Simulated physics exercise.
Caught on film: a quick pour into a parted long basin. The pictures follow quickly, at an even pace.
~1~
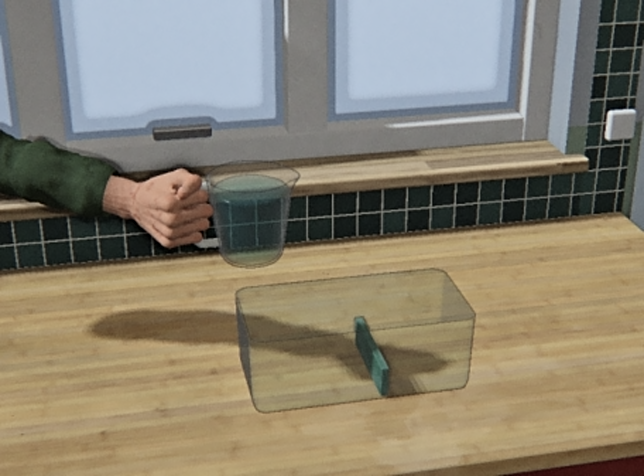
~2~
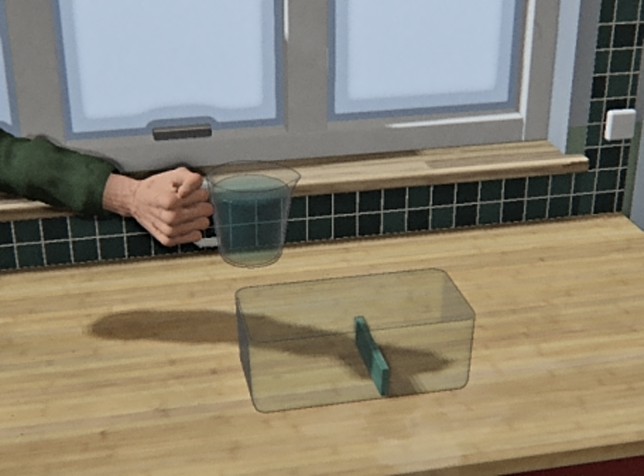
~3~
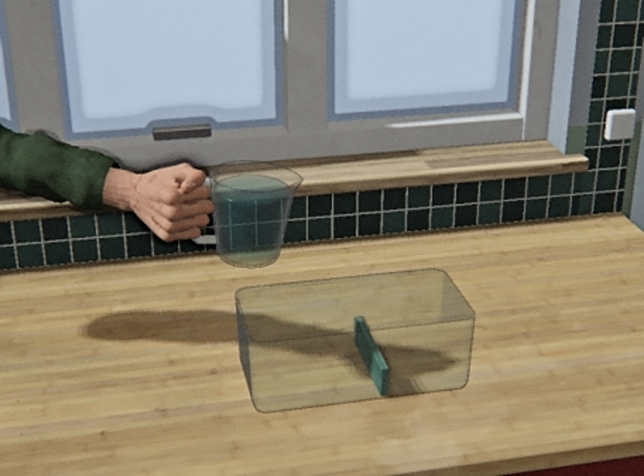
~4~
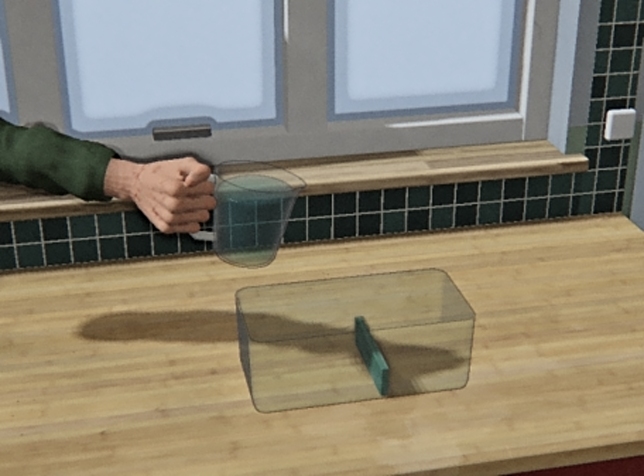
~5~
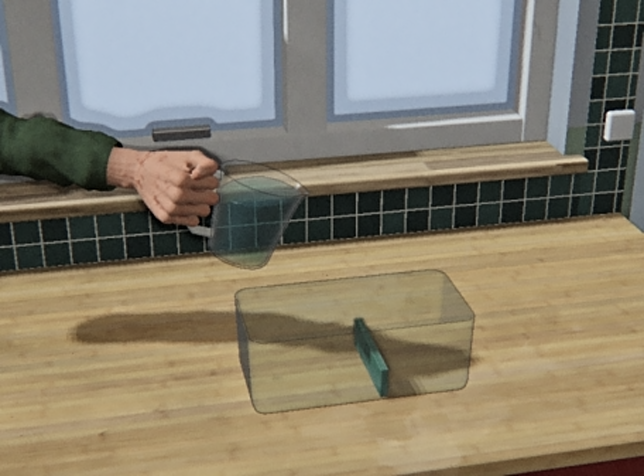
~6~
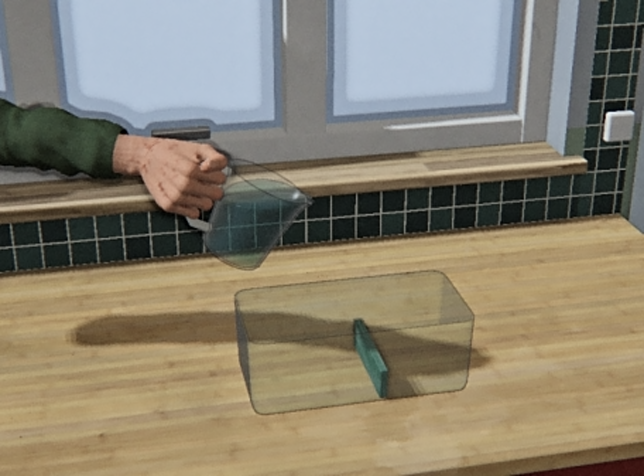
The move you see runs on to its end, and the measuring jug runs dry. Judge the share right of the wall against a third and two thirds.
In the end less than a third is right of the wall.
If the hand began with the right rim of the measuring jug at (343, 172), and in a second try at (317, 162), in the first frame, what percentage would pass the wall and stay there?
First some 95, then 60 per cent.
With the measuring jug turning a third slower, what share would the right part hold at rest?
About 10 per cent.
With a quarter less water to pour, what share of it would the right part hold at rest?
Close to 0 per cent.
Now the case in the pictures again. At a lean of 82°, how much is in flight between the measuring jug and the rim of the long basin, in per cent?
Roughly 25 in a hundred.
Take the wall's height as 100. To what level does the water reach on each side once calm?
Near 50 on the left, 10 on the right.
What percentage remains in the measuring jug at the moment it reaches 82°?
Close to 60 per cent.
A moment on, the measuring jug is tipped on its side and 60 per cent is still to pour, 11 is left of the wall and 1 right of it.
Next, the measuring jug is tipped on its side and 19 per cent is still to pour, 56 is left of the wall and 6 right of it.
Then the measuring jug is tipped on its side and 4 per cent is still to pour, 80 is left of the wall and 6 right of it.
Later the measuring jug is tipped on its side and 0 per cent is still to pour, 87 is left of the wall and 7 right of it.
At rest 88 per cent lies left of the wall, 8 right of it and 4 outside.
